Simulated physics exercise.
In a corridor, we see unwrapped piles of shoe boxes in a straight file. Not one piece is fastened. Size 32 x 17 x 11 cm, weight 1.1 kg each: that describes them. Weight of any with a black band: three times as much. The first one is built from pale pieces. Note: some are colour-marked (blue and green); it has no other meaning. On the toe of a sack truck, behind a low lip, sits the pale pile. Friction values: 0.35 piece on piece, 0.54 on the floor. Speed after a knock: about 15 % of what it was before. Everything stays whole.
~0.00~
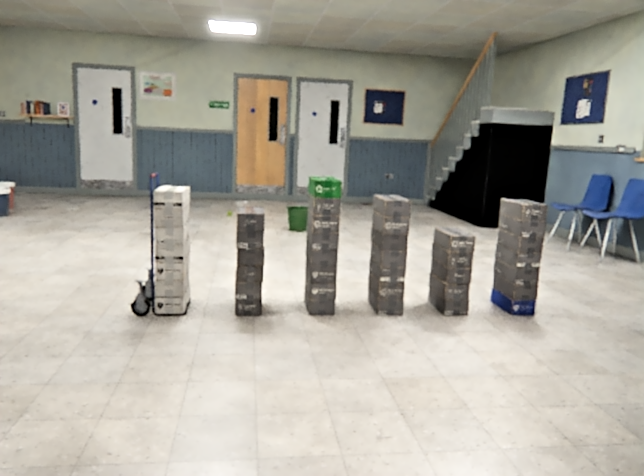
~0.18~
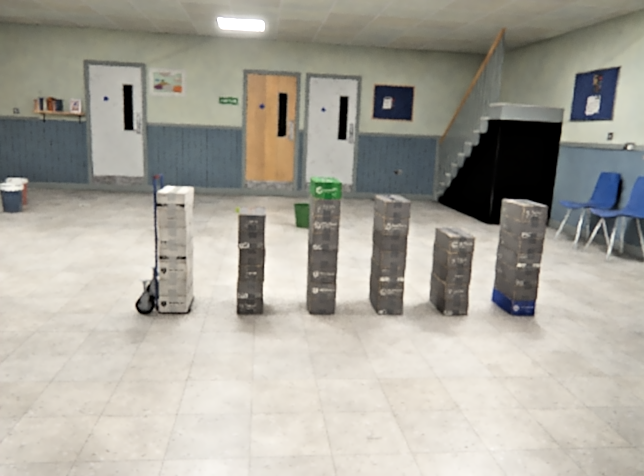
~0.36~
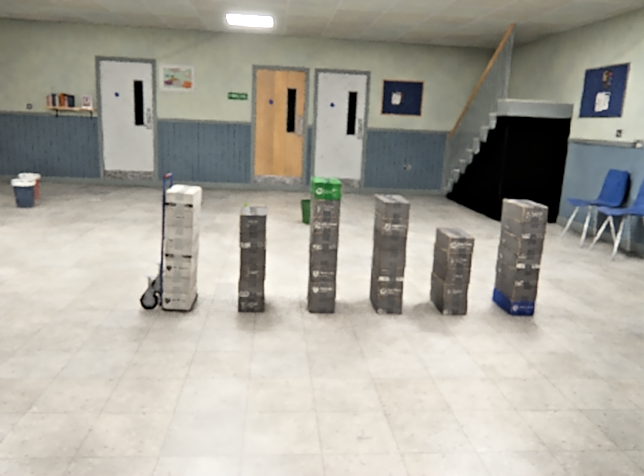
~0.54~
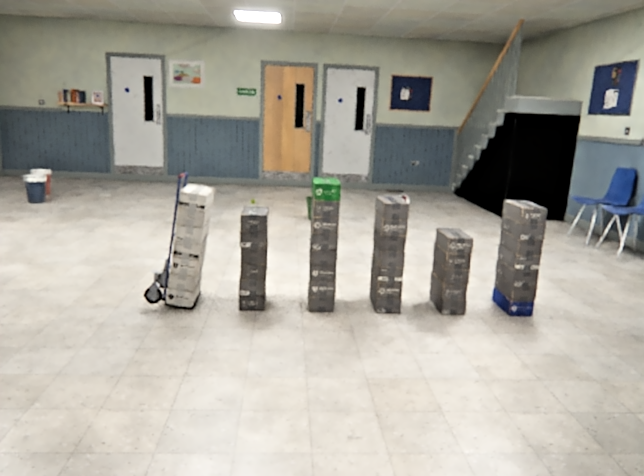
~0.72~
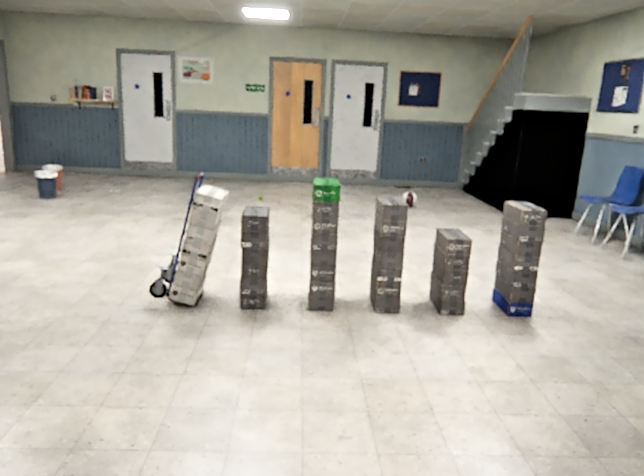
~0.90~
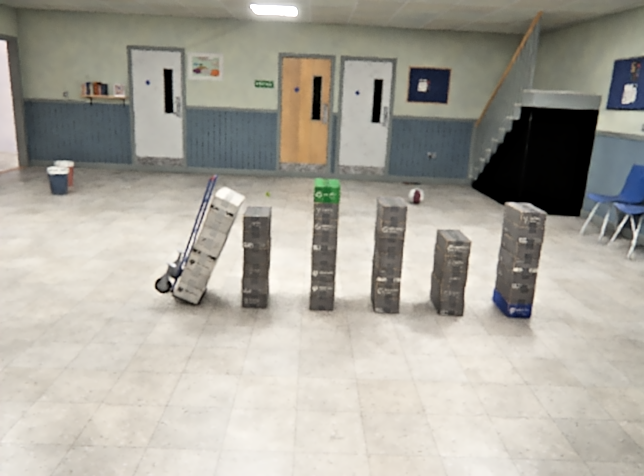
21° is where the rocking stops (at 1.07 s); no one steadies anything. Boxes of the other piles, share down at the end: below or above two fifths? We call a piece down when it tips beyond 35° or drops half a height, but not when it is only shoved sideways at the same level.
Above.
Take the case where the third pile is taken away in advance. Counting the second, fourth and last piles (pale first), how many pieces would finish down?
Counts - second: 6; fourth: 0; last: 0.
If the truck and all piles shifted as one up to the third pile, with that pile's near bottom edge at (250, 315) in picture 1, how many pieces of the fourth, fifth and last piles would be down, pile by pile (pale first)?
Down per pile: Fourth 6; fifth 3; last 0.
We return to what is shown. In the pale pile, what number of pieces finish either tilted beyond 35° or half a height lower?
Count: 7.
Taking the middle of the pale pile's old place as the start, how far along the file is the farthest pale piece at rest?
Roughly 85 centimetres.
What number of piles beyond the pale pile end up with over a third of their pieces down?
That would be 5 of them.
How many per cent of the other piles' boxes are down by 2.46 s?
40 %.
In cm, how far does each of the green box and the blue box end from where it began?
Green ends up 110 cm away; blue ends up 0 cm away.
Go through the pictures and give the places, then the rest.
In the first frame (each place is the centre of the face we see best; the camera moves round a little), truck frame (152, 204) 0° forward; green box (328, 189); blue box (501, 301); the others all in place.
In the second frame, truck frame (155, 205) 0° forward; green box (328, 191).
In the third frame, truck frame (164, 204) 3° forward; green box (328, 191).
In the fourth frame, truck frame (177, 203) 8° forward, top of the pale pile leaning 8°; green box (328, 192); the others all in place.
In the fifth frame, truck frame (191, 202) 14° forward, top of the pale pile leaning 14°; green box (327, 194); the others all in place.
In the sixth frame, truck frame (202, 204) 19° forward, top of the pale pile leaning 22°; green box (327, 195); blue box (500, 302); the others all in place.
By 1.54 s, 7 of the pale pile down; none of the 33 other boxes down, 7 disturbed.
By 2.46 s, 7 of the pale pile down; 14 of the 33 other boxes down; green box tilted 36°, 14 cm lower.
By 3.22 s, 7 of the pale pile down; 23 of the 33 other boxes down; green box tilted 51°, 42 cm lower; blue box tilted 7°.
When it is over (4.6 s), 7 of the pale pile down; 28 of the 33 other boxes down; green box tilted 57°, 47 cm lower; blue box moved 15 mm. That is 85 per cent. In pixels of the last frame, middles, green box near (463, 263), blue box near (514, 302).
